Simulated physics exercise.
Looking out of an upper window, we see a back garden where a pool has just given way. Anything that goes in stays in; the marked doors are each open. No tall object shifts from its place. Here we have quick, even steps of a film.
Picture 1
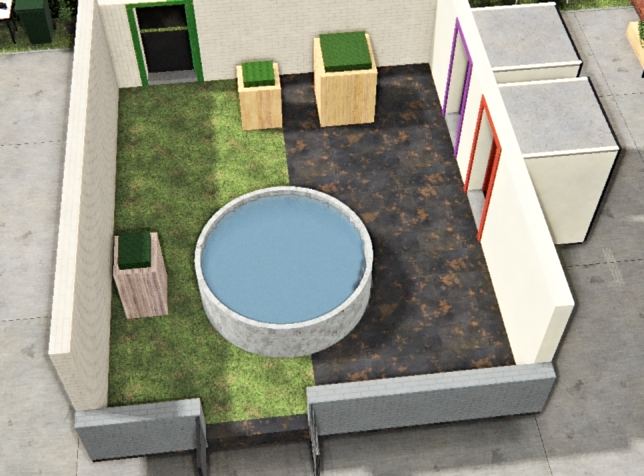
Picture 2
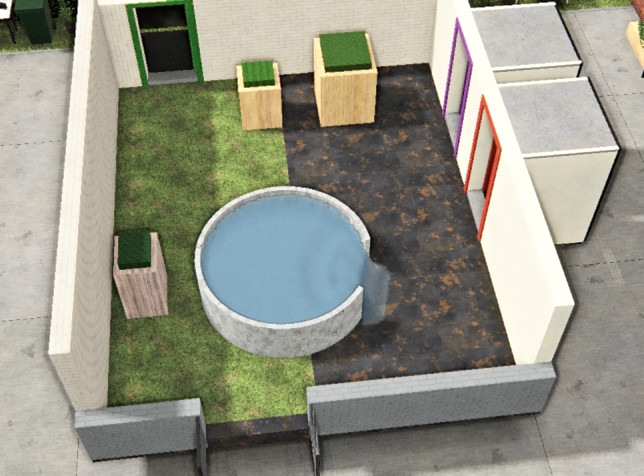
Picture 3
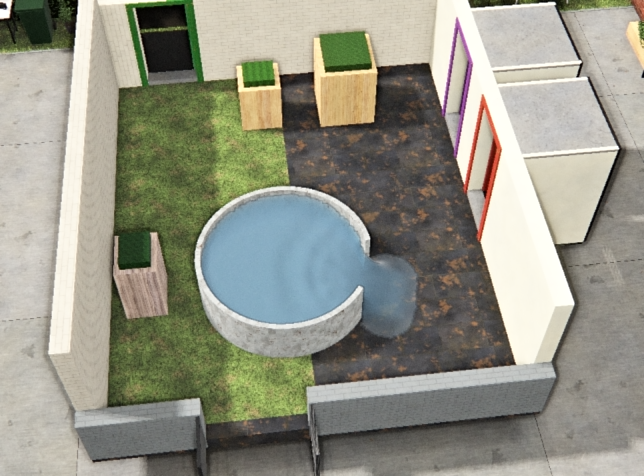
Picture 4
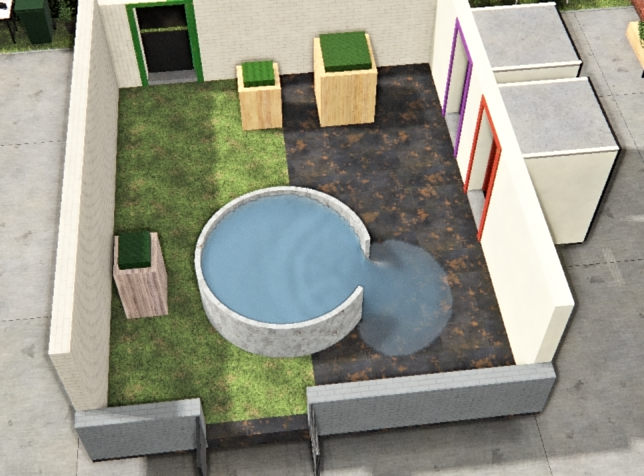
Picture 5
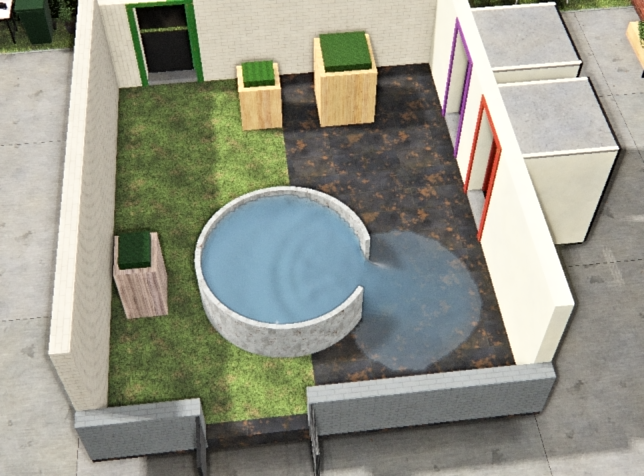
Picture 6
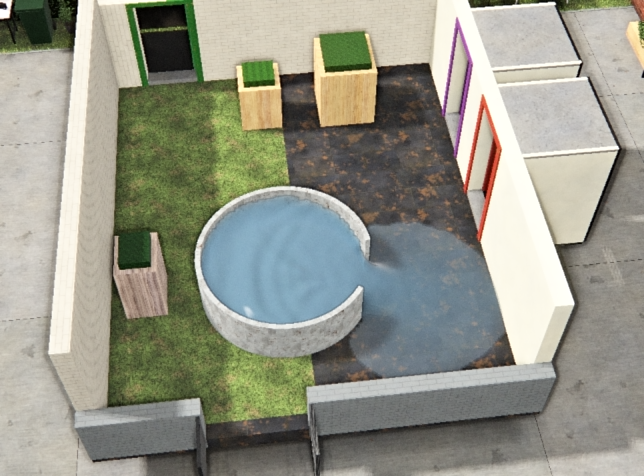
Water in a round, stone-walled pool in a walled garden lies still, then pours through a gap that opens in the pool's right side. It spreads across the dark paving in a widening, rounded sheet, reaching close to the right wall, while the planters stay in place.
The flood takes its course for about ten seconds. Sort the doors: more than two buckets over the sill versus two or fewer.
Sorted by door: Green door - two or fewer; red door - more than two; purple door - two or fewer.
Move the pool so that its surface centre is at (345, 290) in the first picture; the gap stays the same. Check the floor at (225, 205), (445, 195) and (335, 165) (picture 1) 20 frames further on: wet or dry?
My reading is missed by the flood first, hit by the flood next and hit by the flood last.
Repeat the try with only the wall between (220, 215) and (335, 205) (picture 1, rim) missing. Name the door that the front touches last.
Coming last is the one in red.
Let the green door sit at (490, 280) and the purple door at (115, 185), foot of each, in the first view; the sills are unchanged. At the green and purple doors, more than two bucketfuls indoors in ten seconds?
I'd say the green door exceeds the limit and the purple door stays inside the limit.
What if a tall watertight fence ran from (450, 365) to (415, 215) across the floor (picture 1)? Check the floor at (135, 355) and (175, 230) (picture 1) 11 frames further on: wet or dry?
The first point ends up spared and the second ends up spared.
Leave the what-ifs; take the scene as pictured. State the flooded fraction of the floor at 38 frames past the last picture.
I make it 70 per cent.
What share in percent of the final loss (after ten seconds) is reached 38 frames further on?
By then, close to 50 % of it.
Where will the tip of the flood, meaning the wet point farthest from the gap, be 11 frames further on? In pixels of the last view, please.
I reckon the front has reached (444, 119) by then.
A moment on, water covers 20 % of the floor; the green door not reached, the red door under two buckets in, the purple door not reached.
Next, water covers 25 % of the floor; the green door not reached, the red door over two buckets in, the purple door wet at the sill, nothing in.
Then, water covers 45 % of the floor; the green door not reached, the red door over two buckets in, the purple door wet at the sill, nothing in.
Later, water covers 70 % of the floor; the green door not reached, the red door over two buckets in, the purple door wet at the sill, nothing in.
In the end, water covers 100 % of the floor; the green door wet at the sill, nothing in, the red door over two buckets in, the purple door under two buckets in.
